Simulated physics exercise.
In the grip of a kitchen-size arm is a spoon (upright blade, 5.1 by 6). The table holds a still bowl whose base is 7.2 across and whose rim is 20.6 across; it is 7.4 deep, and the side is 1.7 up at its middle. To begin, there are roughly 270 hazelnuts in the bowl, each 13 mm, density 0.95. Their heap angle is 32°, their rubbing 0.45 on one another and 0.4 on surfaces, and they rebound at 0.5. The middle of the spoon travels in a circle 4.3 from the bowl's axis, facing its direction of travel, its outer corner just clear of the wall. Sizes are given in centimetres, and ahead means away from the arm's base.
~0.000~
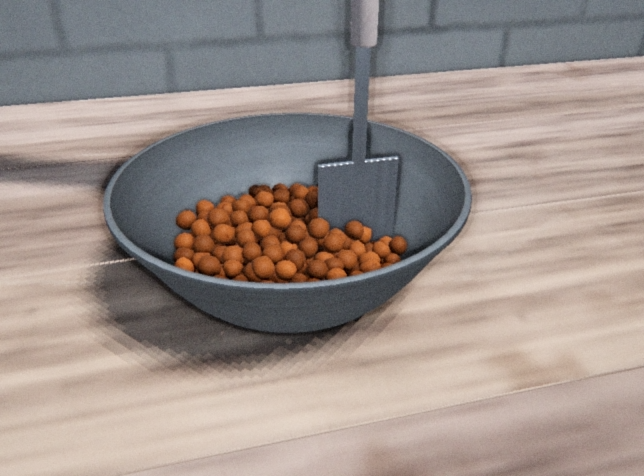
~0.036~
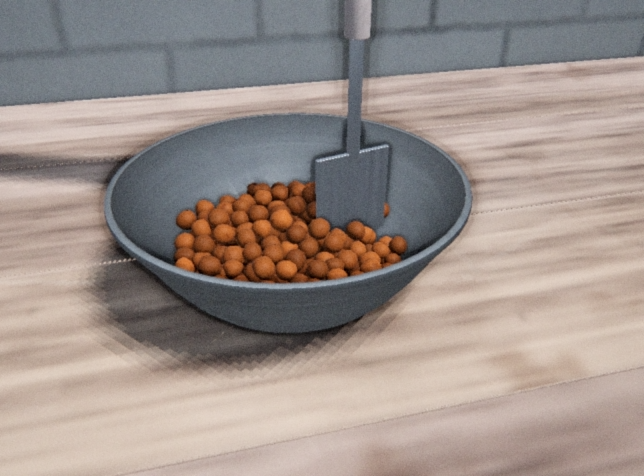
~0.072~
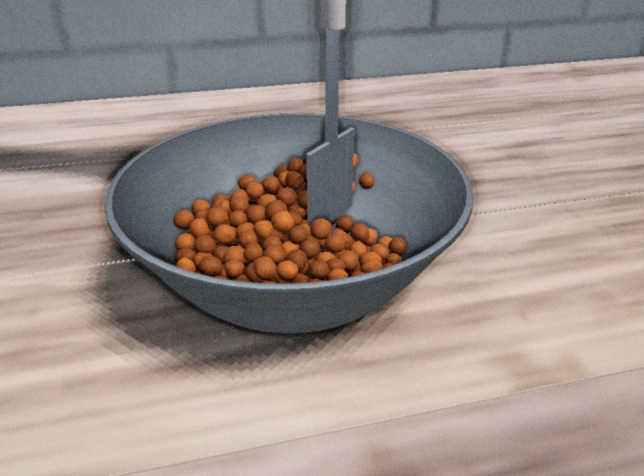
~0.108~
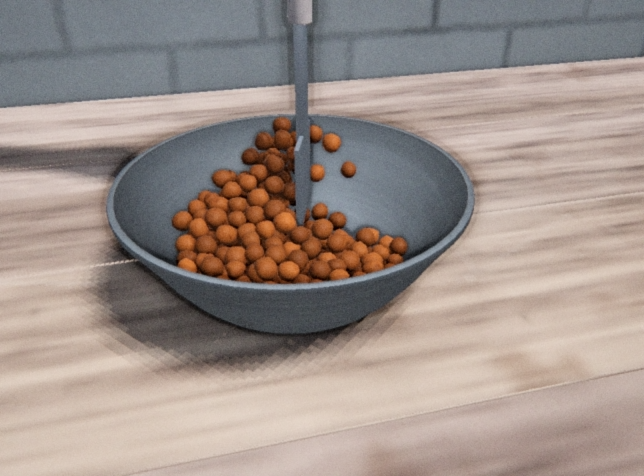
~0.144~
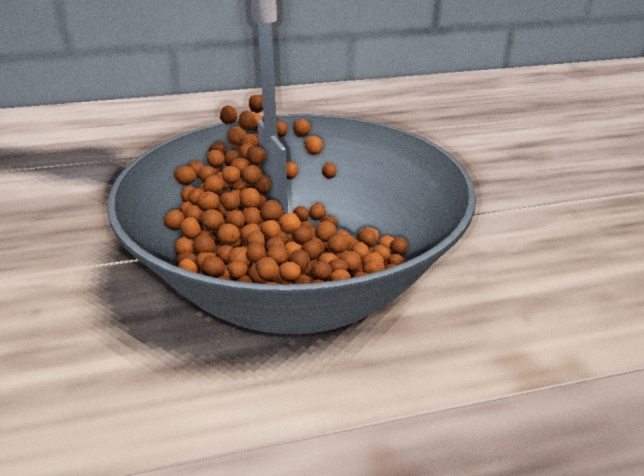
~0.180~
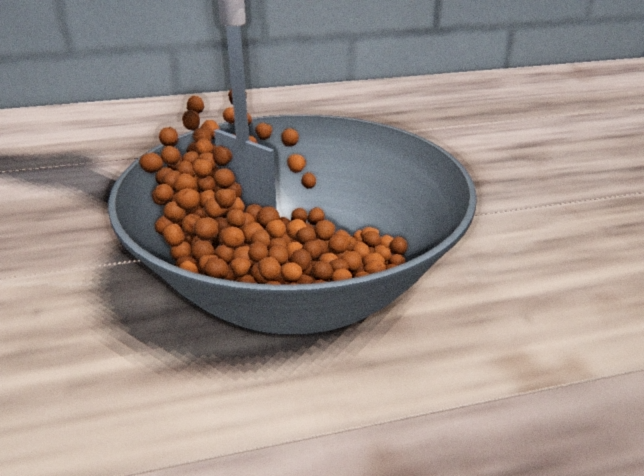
In a gray bowl on a wooden counter, a spatula sweeps left, piling up brown balls.
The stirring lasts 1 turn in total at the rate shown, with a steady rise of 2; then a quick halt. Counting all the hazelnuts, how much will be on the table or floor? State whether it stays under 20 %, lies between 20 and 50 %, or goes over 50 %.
It stays under 20 %.
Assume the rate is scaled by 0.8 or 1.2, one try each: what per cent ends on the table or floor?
It would be about 5 and 20 percent respectively.
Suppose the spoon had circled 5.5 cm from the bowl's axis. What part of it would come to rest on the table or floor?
Then about 0 per cent.
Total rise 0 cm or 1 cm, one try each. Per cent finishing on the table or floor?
Try one: Around 15 %; try two: Around 15 %.
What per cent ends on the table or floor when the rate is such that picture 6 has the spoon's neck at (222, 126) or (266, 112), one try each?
Around 20 and 0 per cent respectively.
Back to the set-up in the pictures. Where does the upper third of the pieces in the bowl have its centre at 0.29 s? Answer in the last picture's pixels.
The upper third is centred close to (226, 256).
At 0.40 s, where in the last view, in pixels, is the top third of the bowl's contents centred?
About (365, 249).
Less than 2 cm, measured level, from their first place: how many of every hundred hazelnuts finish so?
Around 35 per cent.
By 0.29 s, 214° round, highest piece 10 above the table; 254 in the bowl, 3 on the table or floor, 9 in flight or on the tool.
By 0.40 s, 301° round, highest piece 10 above the table; 245 in the bowl, 13 on the table or floor, 8 in flight or on the tool.
By 0.65 s, 0° round, highest piece 8 above the table; 234 in the bowl, 31 on the table or floor, 1 in flight or on the tool.
By 1.35 s, 0° round, highest piece 6 above the table; 234 in the bowl, 32 on the table or floor.
Final count, 234 in the bowl, 32 on the table or floor. That is 12 % on the table or floor.
